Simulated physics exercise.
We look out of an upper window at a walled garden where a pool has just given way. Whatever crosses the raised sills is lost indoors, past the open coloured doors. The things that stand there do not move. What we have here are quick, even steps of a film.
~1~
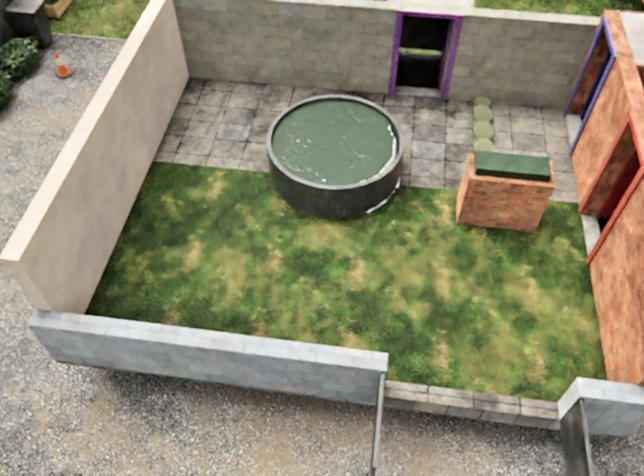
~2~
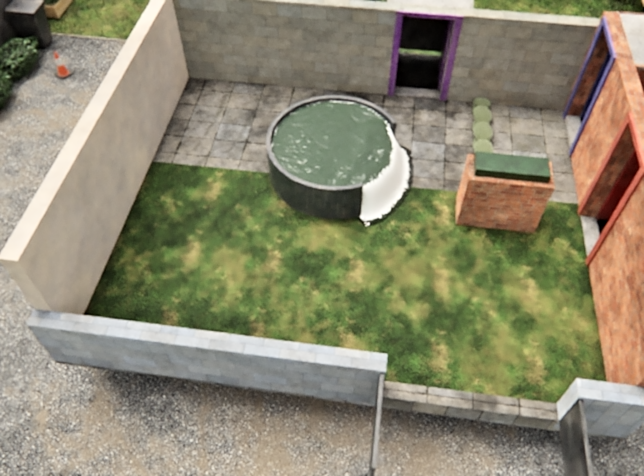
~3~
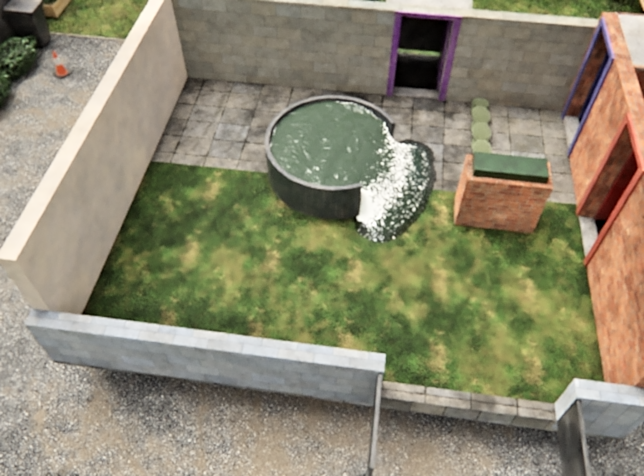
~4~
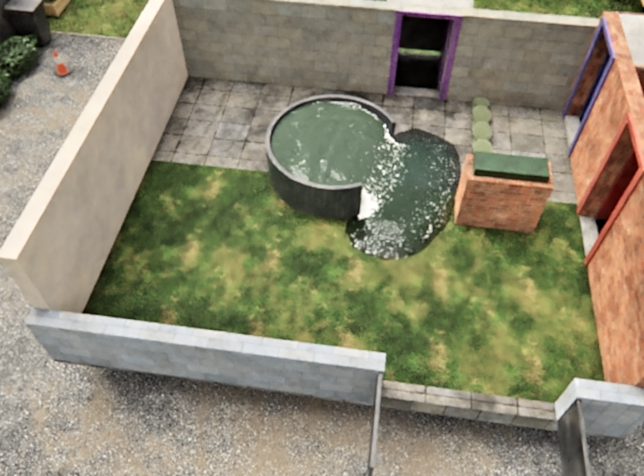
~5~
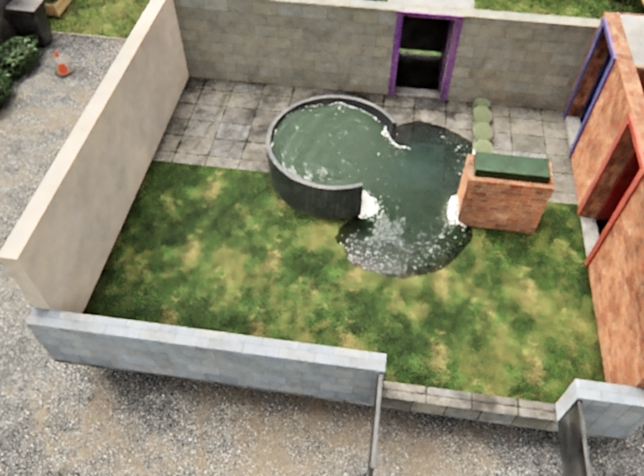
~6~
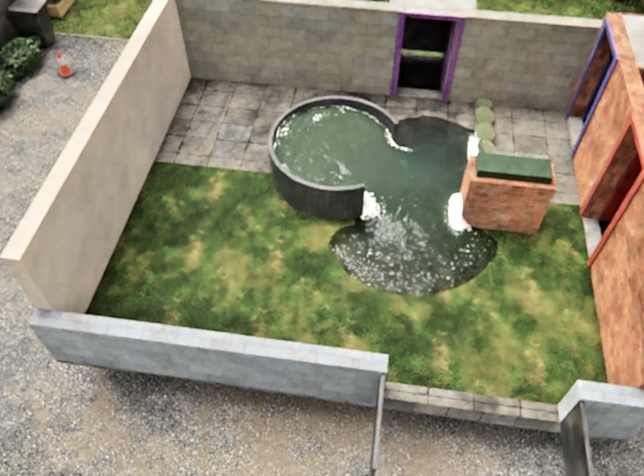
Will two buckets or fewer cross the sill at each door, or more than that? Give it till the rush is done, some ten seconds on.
At the red door, more than that; at the blue door, two or fewer; at the purple door, more than that.
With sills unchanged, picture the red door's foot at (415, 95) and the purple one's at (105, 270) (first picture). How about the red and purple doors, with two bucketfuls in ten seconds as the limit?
The red overflows, and the purple falls short.
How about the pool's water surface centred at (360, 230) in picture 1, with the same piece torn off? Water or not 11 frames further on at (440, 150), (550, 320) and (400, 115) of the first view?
First spot stays unwetted, second spot gets drenched, third spot stays unwetted.
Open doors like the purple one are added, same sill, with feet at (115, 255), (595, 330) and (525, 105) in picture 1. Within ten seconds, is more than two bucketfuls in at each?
Outcome by door - within the limit, past the limit, past the limit.
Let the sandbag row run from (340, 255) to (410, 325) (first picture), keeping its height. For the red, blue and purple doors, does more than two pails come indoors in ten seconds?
Door check - red: Above; blue: Above; purple: Below.
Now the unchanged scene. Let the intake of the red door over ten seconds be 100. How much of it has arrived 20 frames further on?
Working it through, I arrive at 40 %.
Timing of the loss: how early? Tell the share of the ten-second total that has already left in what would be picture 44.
Something close to 60 percent by that point.
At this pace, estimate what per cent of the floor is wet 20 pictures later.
Around 55 percent.
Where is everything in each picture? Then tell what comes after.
The first picture shows the pool at (335, 142) is whole and still.
In the second picture, water pours out at (393, 178) and has run to a hidden place.
In the third picture, water pours out at (392, 180) and has run to (421, 146).
In the fourth picture, the front is at (445, 143), out from the gap at (392, 180).
In the fifth picture, the front is at a hidden place, out from the gap at (393, 181).
In the sixth picture, water pours out at (395, 182) and has run to (456, 282).
A moment on, water covers 25 % of the floor; the red door not reached, the blue door not reached, the purple door not reached.
Next, water covers 40 % of the floor; the red door under two buckets in, the blue door wet at the sill, nothing in, the purple door wet at the sill, nothing in.
Then, water covers 55 % of the floor; the red door over two buckets in, the blue door wet at the sill, nothing in, the purple door under two buckets in.
Later, water covers 75 % of the floor; the red door over two buckets in, the blue door under two buckets in, the purple door over two buckets in.
In the end, water covers 90 % of the floor; the red door over two buckets in, the blue door under two buckets in, the purple door over two buckets in.
